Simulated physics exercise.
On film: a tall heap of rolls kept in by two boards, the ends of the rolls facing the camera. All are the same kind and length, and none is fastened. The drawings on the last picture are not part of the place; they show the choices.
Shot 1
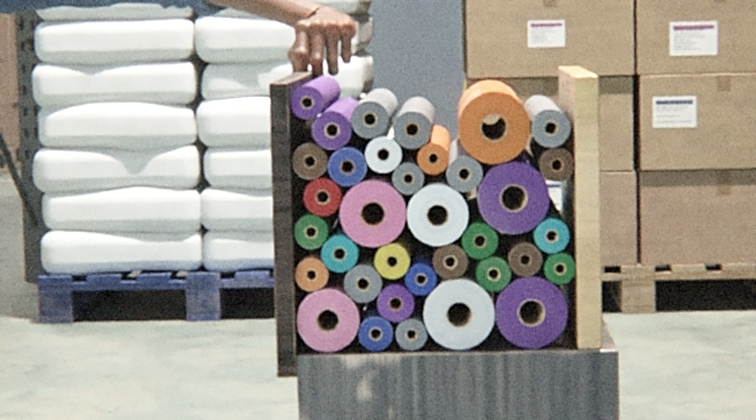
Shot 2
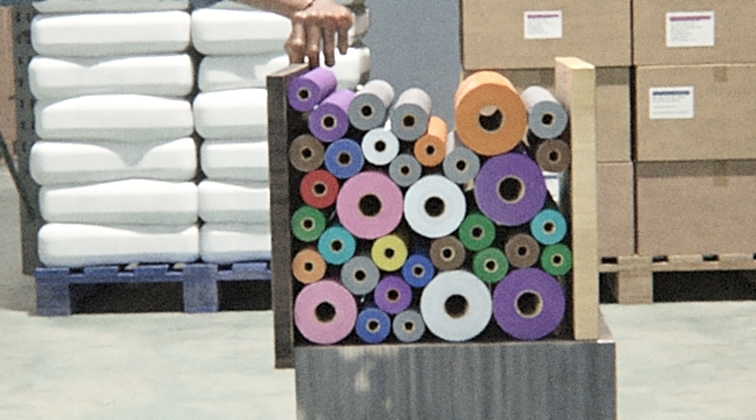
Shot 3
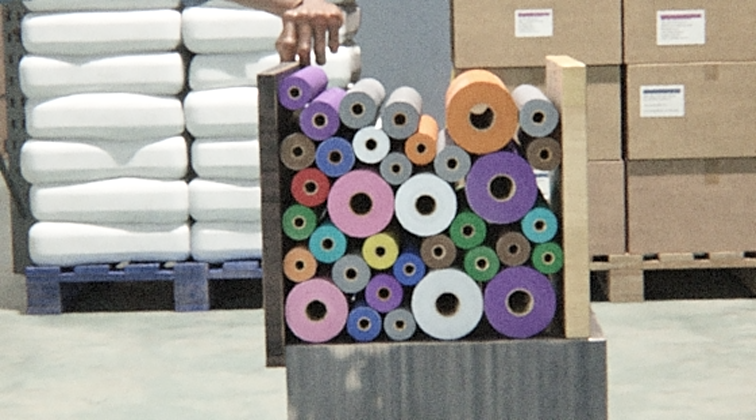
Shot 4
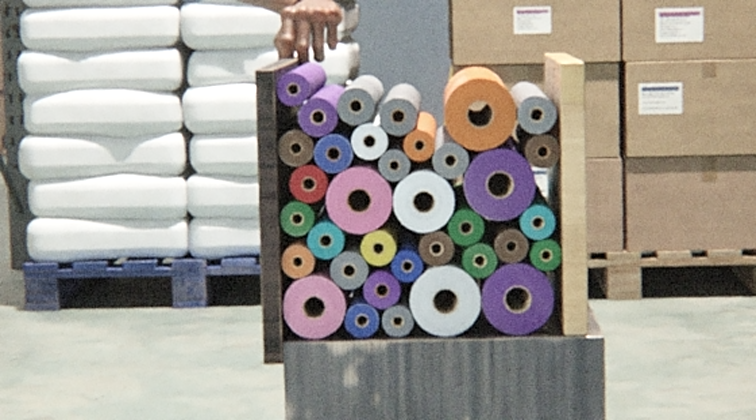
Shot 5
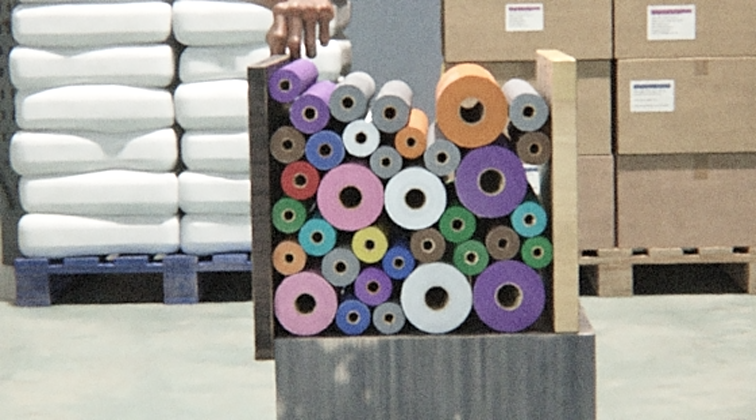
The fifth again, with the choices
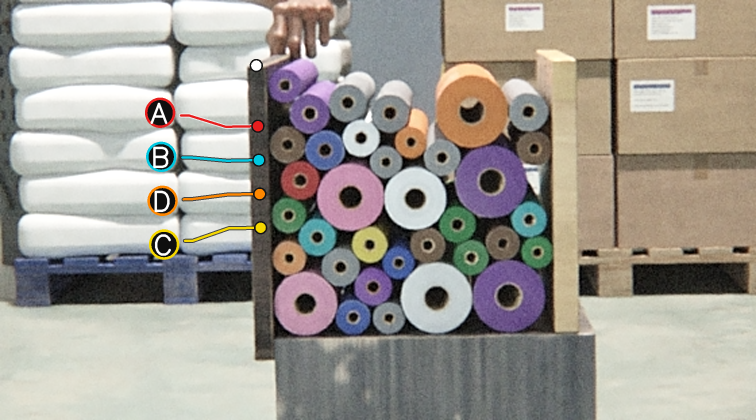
In a warehouse, a hand hovered above the left end of a heap of colourful rolls between two boards, while the whole view shifted slightly and the rolls stayed put against one another.
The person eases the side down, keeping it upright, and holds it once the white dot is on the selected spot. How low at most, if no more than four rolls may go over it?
The answer is mark C.
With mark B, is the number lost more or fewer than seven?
It loses fewer than seven.
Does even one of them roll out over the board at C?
At C: Yes.
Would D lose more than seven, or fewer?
Fewer than seven.
On the marked copy, A at (258, 126); B at (259, 160); C at (261, 228); D at (260, 194); the white dot at (256, 66).
Following C. Soon after the start, top of the board (269, 138).
Later, top of the board (271, 220).
In the end, top of the board (271, 227), four out over the board.
As for the rest, A none out over the board; B one out over the board; D three out over the board.
